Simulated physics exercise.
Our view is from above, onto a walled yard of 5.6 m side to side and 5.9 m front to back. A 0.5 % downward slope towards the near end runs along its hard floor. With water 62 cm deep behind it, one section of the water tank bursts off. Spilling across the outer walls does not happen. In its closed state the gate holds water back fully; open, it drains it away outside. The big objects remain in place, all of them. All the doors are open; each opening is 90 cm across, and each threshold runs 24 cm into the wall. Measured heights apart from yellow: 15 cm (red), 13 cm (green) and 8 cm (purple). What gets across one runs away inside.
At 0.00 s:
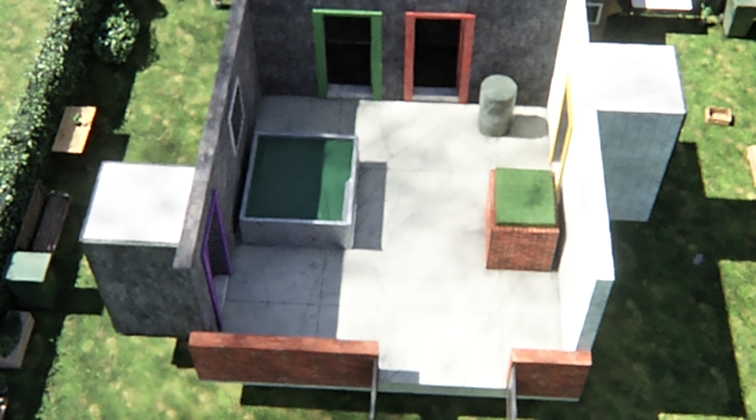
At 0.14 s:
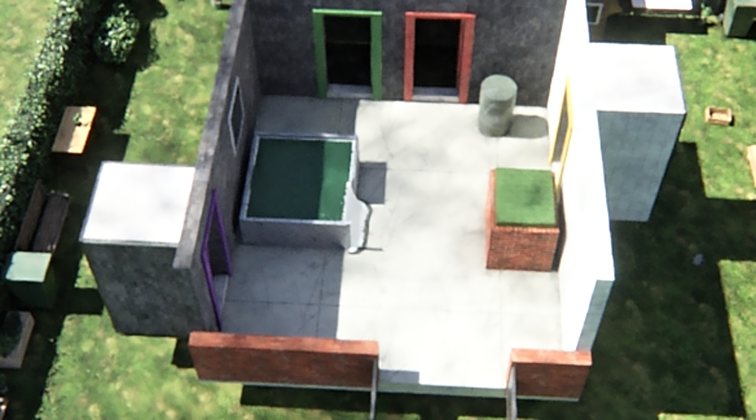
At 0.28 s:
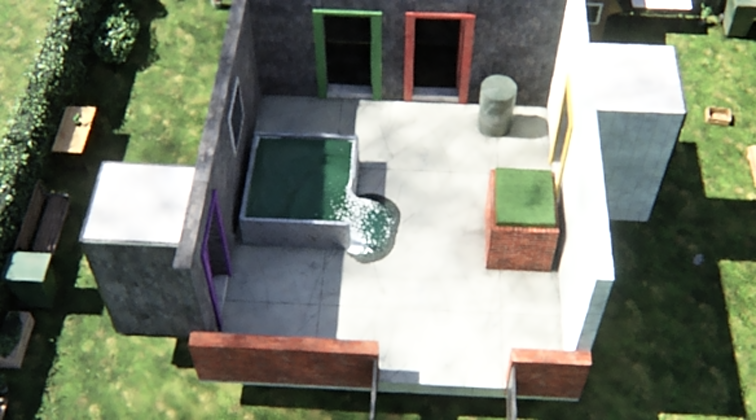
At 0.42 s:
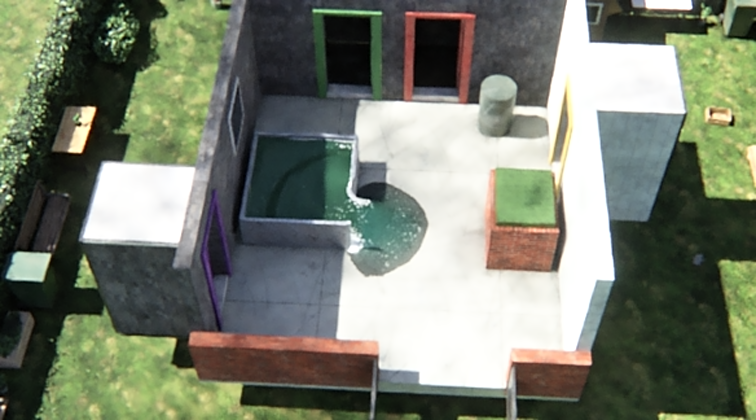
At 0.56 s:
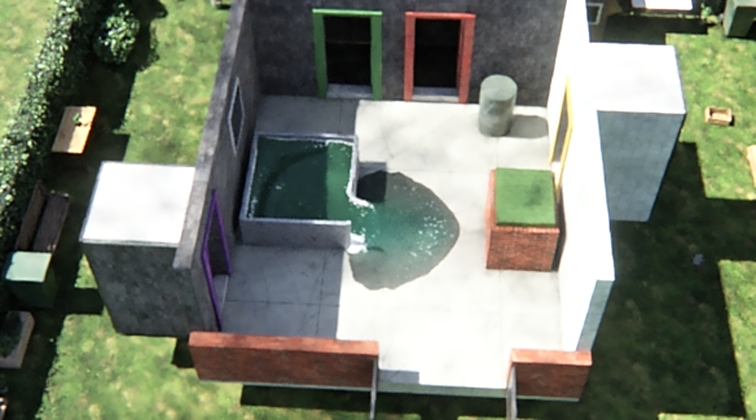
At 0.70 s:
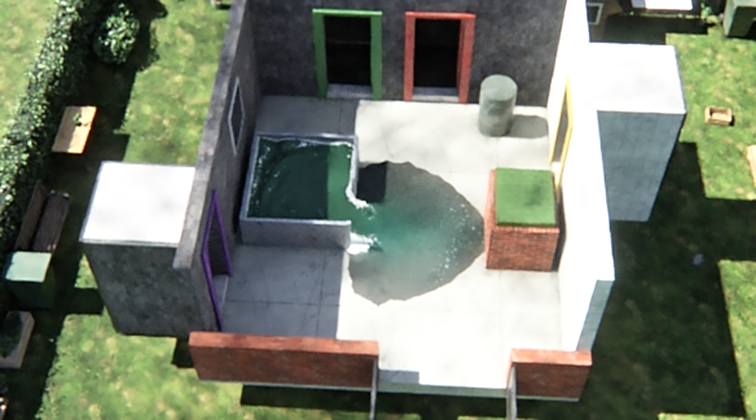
Green water bursts from the right side of a tank and spreads across the pale yard floor.
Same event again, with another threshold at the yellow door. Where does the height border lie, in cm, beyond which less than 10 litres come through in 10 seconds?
It lies at roughly 10 cm.
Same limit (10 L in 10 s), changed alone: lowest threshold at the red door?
For red: Close to 6.0 cm.
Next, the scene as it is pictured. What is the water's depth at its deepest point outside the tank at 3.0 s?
Around 28 centimetres.
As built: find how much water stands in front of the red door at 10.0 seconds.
Roughly 5.5 cm deep.
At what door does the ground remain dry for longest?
It is the purple one.
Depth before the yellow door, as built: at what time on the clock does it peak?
I'd guess close to 5.0 seconds.
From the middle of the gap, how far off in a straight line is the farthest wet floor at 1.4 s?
The front sits around 3.8 m out.
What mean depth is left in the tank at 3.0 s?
Average depth: Approx. 27 cm.
After 1.4 s water covers 30 % of the floor, deepest (32 cm) near (361, 230); 1 cm at the yellow door, 0 litres in over its 11 cm threshold.
After 3.0 s water covers 45 % of the floor, deepest (28 cm) near (548, 111); 9 cm at the yellow door, 3 litres in over its 11 cm threshold.
After 10.0 s water covers 85 % of the floor, deepest (10 cm) near (257, 120); 5 cm at the yellow door, 5 litres in over its 11 cm threshold.
At the yellow door as built, the water arrived by 1.4 s and peaked near 12 cm at 4.8 s.
With a threshold of 8 cm, 28 litres would have come in within the 10 s; with 11 cm, 5 litres. So under 10 litres takes about 10 cm.
